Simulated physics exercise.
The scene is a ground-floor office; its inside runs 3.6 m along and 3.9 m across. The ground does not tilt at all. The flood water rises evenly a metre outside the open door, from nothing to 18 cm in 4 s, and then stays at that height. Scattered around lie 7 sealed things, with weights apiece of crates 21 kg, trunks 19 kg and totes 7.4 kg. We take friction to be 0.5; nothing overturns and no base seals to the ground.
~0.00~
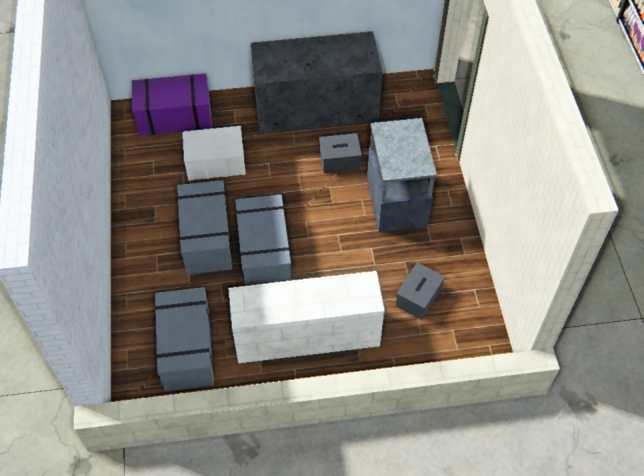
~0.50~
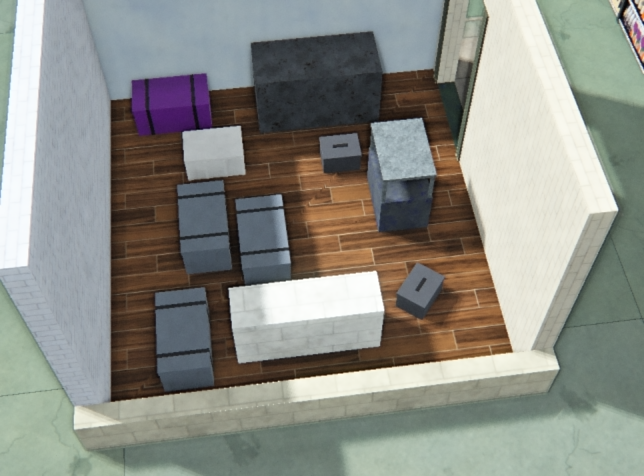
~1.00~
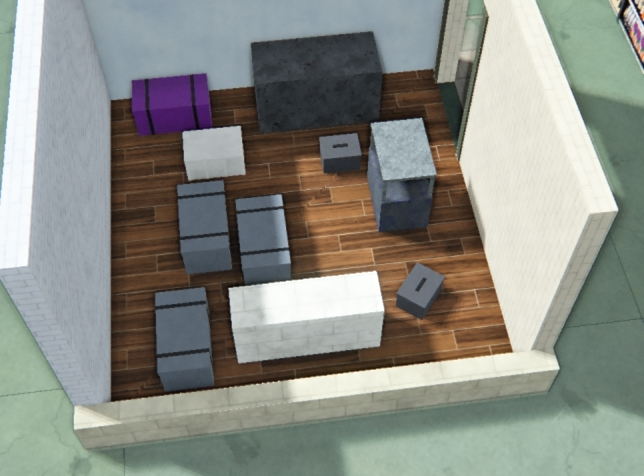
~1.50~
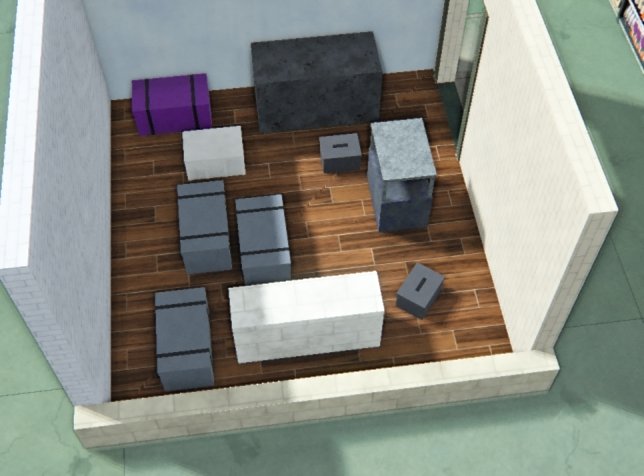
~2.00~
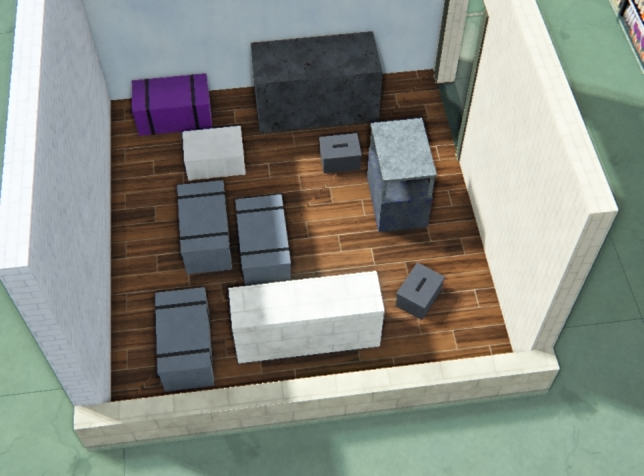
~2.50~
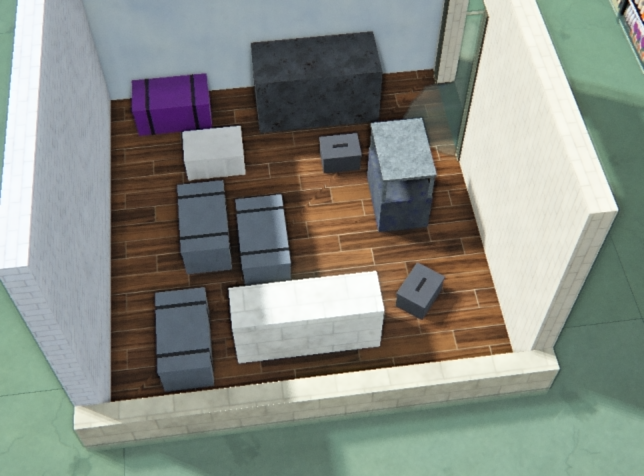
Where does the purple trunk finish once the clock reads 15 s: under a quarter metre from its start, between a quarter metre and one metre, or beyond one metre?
It finishes between the two marks.
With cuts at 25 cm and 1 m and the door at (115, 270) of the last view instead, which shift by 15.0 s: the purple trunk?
In that case the purple trunk slides a little.
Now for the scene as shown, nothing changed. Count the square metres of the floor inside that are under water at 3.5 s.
The covered patch comes to about 1.5 m2.
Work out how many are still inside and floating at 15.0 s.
At that time the total is 7.
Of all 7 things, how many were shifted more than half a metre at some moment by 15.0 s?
The total is 5.
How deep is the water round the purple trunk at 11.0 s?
The depth there is around 10 cm.
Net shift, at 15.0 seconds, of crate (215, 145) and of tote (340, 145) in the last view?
They've ended up 150 cm and 200 cm away, in that order.
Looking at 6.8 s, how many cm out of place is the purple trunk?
5 cm or so by then.
After 3.5 s the purple trunk is near (170, 92), 0.0 m from its start, aground; 0 afloat.
After 6.8 s the purple trunk is near (167, 93), 0.0 m from its start, aground; 1 afloat.
After 11.0 s the purple trunk is near (161, 130), 0.6 m from its start, afloat; 6 afloat.
After 15.0 s the purple trunk is near (203, 112), 0.5 m from its start, afloat; 7 afloat.
